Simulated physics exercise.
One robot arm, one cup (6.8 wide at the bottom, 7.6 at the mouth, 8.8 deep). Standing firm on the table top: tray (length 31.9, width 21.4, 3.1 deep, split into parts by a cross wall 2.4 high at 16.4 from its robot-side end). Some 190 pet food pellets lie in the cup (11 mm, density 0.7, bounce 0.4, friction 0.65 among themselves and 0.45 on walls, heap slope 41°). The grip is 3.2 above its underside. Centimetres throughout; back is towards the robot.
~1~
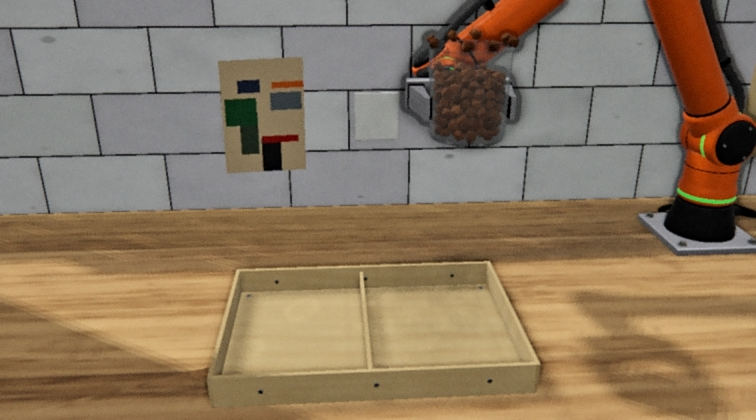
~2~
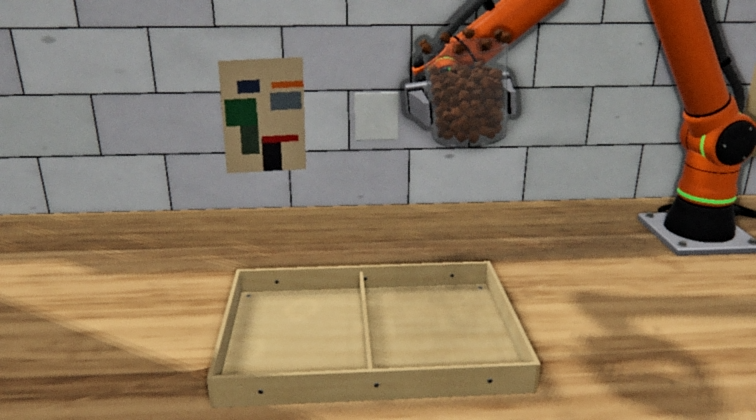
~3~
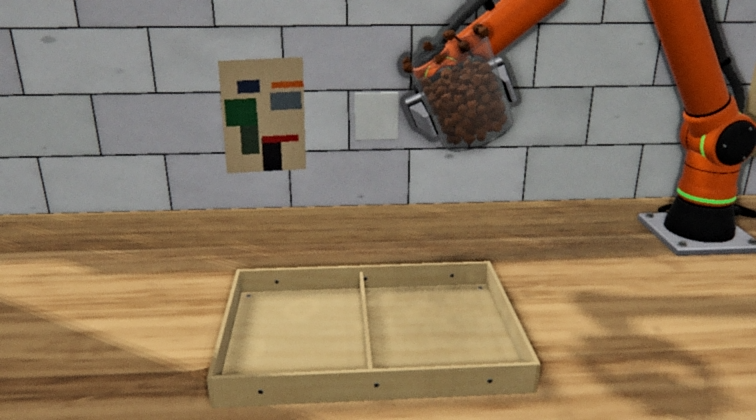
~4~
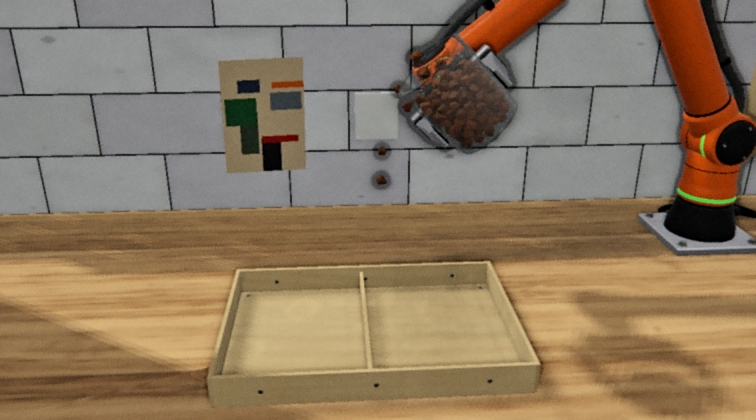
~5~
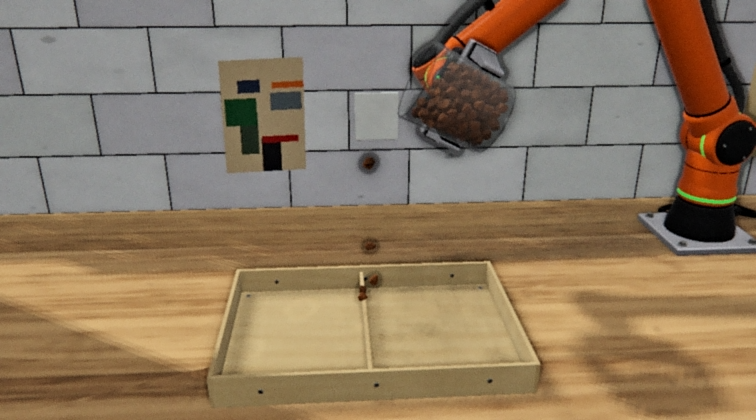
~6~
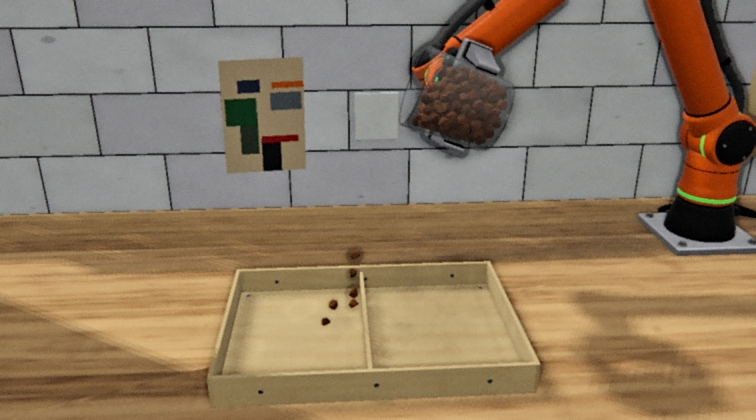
At first, an orange robot arm holds a clear cup heaped with brown pellets level above a divided wooden tray. The arm tilts the cup steadily to the left, and a few pellets drop from its lip. They fall near the dividing wall, and several scatter into the tray's left section.
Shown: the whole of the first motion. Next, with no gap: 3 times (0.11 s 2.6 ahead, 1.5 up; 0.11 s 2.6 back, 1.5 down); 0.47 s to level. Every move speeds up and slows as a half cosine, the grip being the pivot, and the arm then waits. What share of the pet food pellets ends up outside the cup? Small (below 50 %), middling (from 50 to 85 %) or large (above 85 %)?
Answer: Small; below 50 % of the pet food pellets finish outside the cup.
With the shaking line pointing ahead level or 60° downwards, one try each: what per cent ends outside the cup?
Some 25 and 5 per cent.
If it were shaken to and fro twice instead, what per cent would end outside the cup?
In that case some 30 per cent.
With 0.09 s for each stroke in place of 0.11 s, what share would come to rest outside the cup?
It would be near 55 per cent.
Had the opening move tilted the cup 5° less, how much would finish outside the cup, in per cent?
Then about 25 per cent.
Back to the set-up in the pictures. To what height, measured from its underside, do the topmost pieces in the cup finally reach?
Some 6.0 cm.
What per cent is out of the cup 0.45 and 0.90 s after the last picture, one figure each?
In turn: 25, 40.
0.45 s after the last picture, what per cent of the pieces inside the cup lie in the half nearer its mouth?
Some 50 per cent.
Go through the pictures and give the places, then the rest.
Cup middle at (469, 94), level; upper third of the load around (469, 81), from x 430 to 515, top at y 35; 193 in the cup, in the first picture.
Cup middle at (468, 94), tilted 7° forward; upper third of the load around (469, 80), from x 425 to 505, top at y 35, in the second picture.
Cup middle at (464, 95), tilted 24° forward; upper third of the load around (467, 81), from x 405 to 500, top at y 30; 192 in the cup, 1 in flight or on a rim, in the third picture.
Cup middle at (460, 98), tilted 45° forward; upper third of the load around (464, 85), from x 380 to 505, top at y 55; 189 in the cup, 4 in flight or on a rim, in the fourth picture.
Cup middle at (458, 101), tilted 62° forward; upper third of the load around (466, 87), from x 360 to 505, top at y 70; 187 in the cup, 2 in the far-side part, 4 in flight or on a rim, in the fifth picture.
Cup middle at (457, 102), tilted 69° forward; upper third of the load around (465, 89), from x 325 to 505, top at y 70; 187 in the cup, 4 in the far-side part, 2 in flight or on a rim, in the sixth picture.
Then, 0.45 s later, tilted 69° forward, highest piece 28 above the table; 144 in the cup, 23 in the far-side part, 1 in the robot-side part, 25 in flight or on a rim.
Then, 0.90 s later, tilted 32° forward, highest piece 31 above the table; 120 in the cup, 61 in the far-side part, 11 in the robot-side part, 1 on the table or floor.
Then, 1.33 s later, level, highest piece 30 above the table; 120 in the cup, 61 in the far-side part, 11 in the robot-side part, 1 on the table or floor.
Then, 2.38 s later, level, highest piece 30 above the table; 120 in the cup, 61 in the far-side part, 11 in the robot-side part, 1 on the table or floor.
At rest, 120 in the cup, 61 in the far-side part, 11 in the robot-side part, 1 on the table or floor. That is 38 % outside the cup.
